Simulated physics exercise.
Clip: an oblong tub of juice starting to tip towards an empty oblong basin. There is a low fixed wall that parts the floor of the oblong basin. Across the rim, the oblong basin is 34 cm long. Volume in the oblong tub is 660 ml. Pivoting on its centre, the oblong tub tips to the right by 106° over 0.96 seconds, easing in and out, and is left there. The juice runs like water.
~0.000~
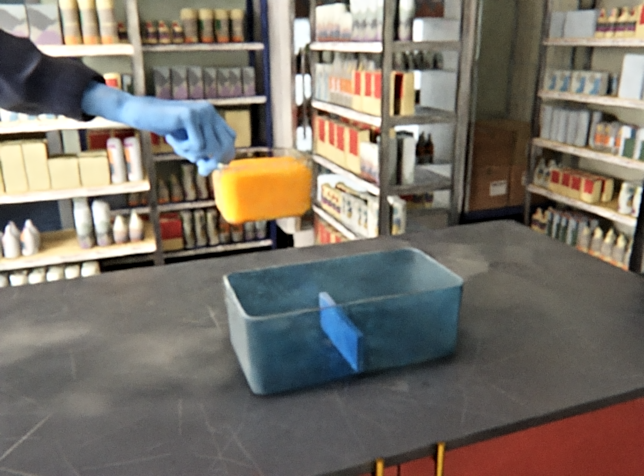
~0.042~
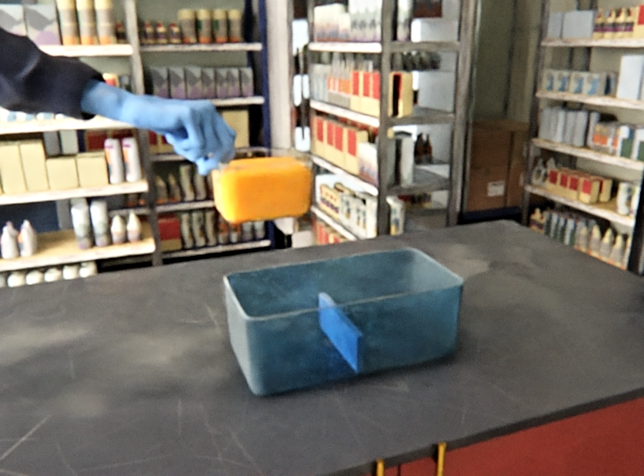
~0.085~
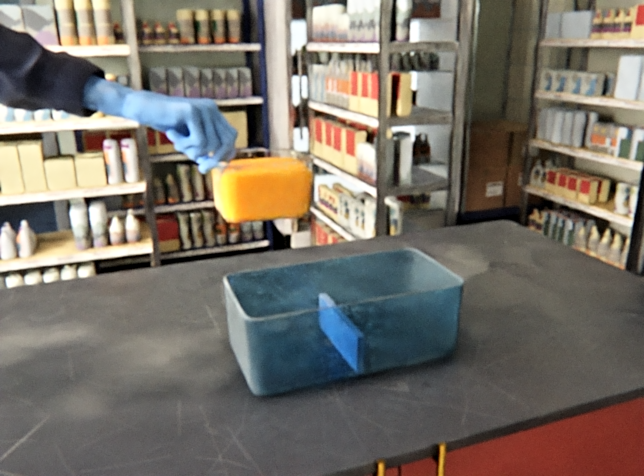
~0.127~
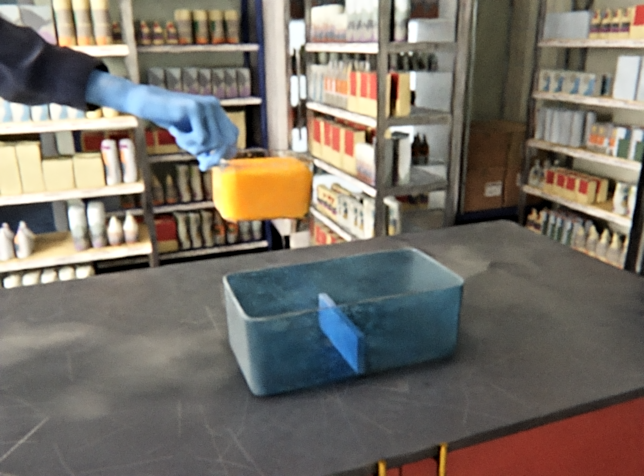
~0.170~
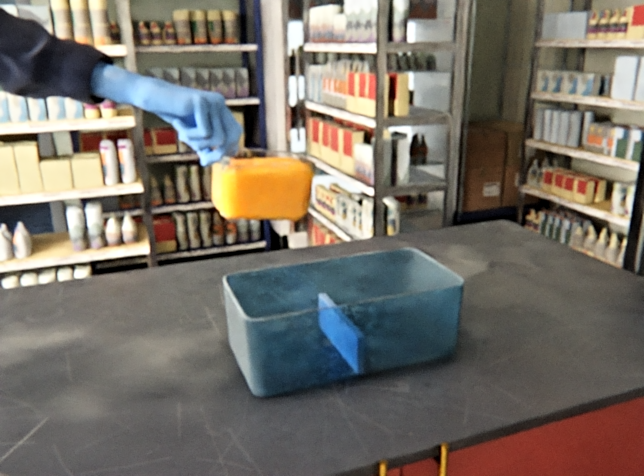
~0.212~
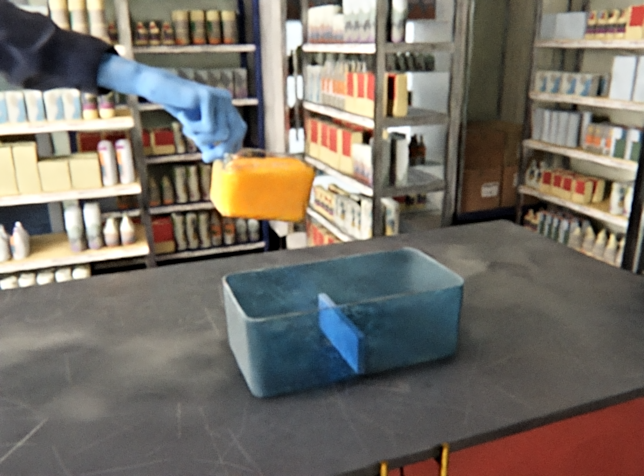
In this clip, a blue-gloved hand holds a small tub of orange juice above an empty, bluish oblong basin with a blue divider on a dark tabletop, and the tub gradually tilts slightly to the right.
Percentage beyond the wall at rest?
75 per cent.
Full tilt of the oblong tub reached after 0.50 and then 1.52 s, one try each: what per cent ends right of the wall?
About 65 %, then about 75 %.
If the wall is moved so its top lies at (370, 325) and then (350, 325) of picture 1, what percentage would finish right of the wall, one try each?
30 per cent first, 70 per cent second.
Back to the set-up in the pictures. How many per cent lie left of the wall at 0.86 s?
Around 8 in a hundred.
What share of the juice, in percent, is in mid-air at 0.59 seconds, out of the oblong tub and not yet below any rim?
It comes to about 36 percent.
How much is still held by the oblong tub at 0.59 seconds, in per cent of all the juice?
Close to 54 percent of the liquid remains at that time.
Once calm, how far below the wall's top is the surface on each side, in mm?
Left roughly 54 mm; right roughly 42 mm.
After 0.59 s the tilt is 71° and 54 per cent is still to pour, 1 is left of the wall and 9 right of it.
After 0.86 s the tilt is 103° and 9 per cent is still to pour, 8 is left of the wall and 73 right of it.
After 1.15 s the tilt is 106° and 0 per cent is still to pour, 23 is left of the wall and 75 right of it.
After 1.46 s the tilt is 106° and 0 per cent is still to pour, 24 is left of the wall and 75 right of it.
In the end 24 per cent lies left of the wall, 75 right of it and 1 outside.
